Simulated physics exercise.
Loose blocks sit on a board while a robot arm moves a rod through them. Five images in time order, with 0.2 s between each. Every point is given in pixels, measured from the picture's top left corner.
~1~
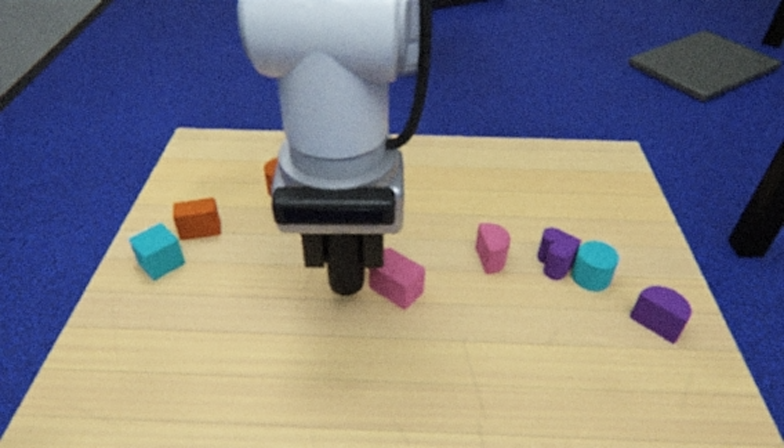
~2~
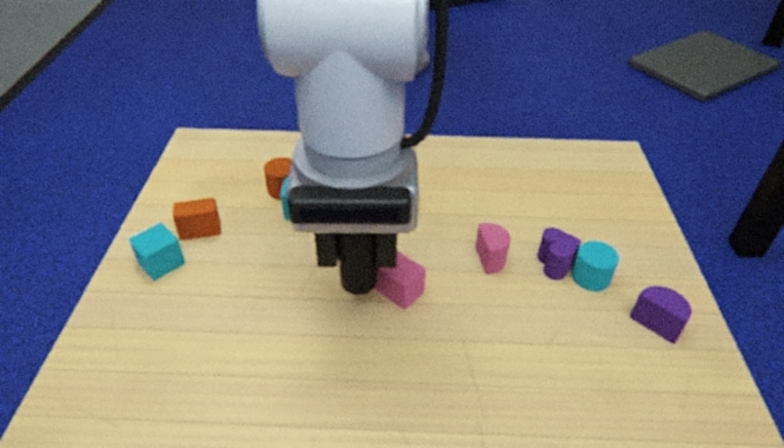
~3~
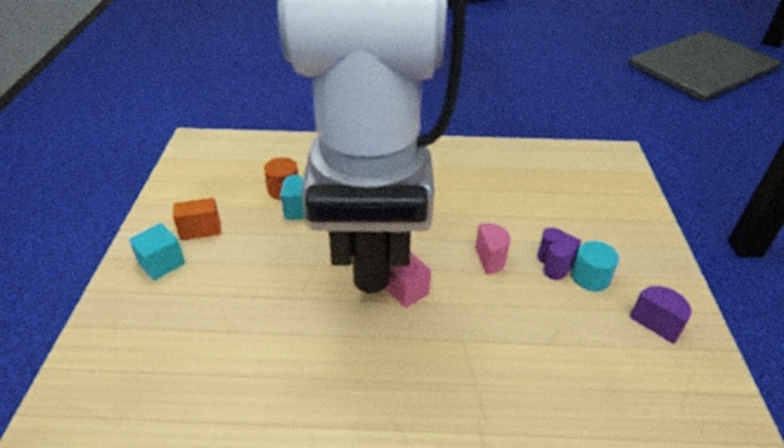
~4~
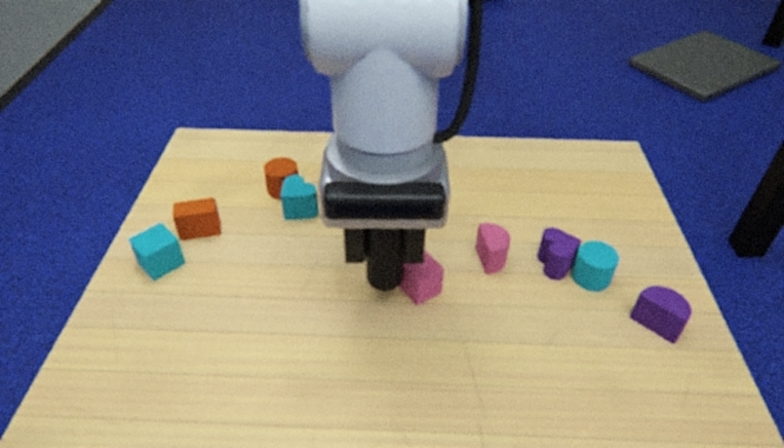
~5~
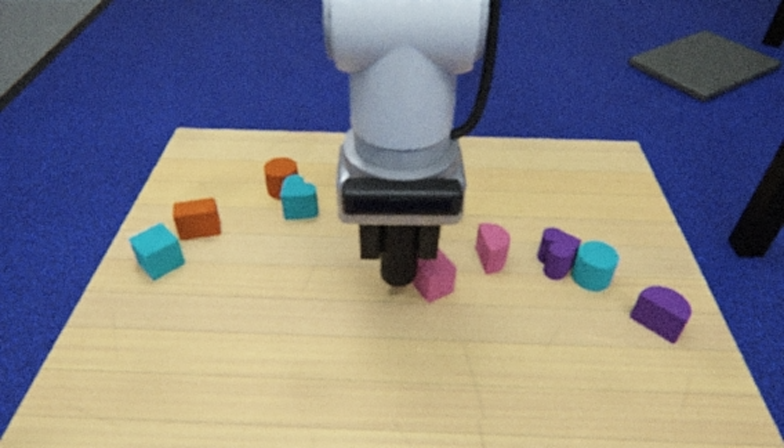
A light wooden board on a blue floor is seen from above and in front. Orange and turquoise blocks sit at the left, pink ones near the middle, and purple and turquoise ones at the right, around a white robot arm holding a black rod. The arm moves slowly right, its rod nudging the nearer pink block a short way while the view stays still.
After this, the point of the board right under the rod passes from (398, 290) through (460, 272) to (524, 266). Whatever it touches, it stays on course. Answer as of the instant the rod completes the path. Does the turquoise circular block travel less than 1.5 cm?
Yes.
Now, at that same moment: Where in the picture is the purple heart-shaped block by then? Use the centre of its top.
About (594, 226).
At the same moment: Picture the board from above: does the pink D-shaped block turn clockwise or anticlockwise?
Bird's-eye view: Counterclockwise.
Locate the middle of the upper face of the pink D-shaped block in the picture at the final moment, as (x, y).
The pink D-shaped block ends near (560, 212).
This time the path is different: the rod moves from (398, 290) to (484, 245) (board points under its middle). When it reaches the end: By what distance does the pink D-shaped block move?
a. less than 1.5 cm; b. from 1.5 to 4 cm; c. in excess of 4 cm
That would be c.
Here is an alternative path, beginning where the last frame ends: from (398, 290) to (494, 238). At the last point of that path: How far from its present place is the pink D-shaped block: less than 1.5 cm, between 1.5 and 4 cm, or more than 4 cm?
Its displacement is above 4 cm.
What follows on the original path. One third of the way, rod (441, 261); pink oblong block (474, 249), turned 20° clockwise.
Two thirds of the way, rod (484, 253); pink oblong block (515, 239); pink D-shaped block (531, 223), turned 15° anticlockwise.
At the end, rod (528, 250); pink oblong block (557, 232), turned 15° anticlockwise; pink D-shaped block (560, 212), turned 35° anticlockwise; purple heart-shaped block (594, 226); turquoise circular block (607, 255).
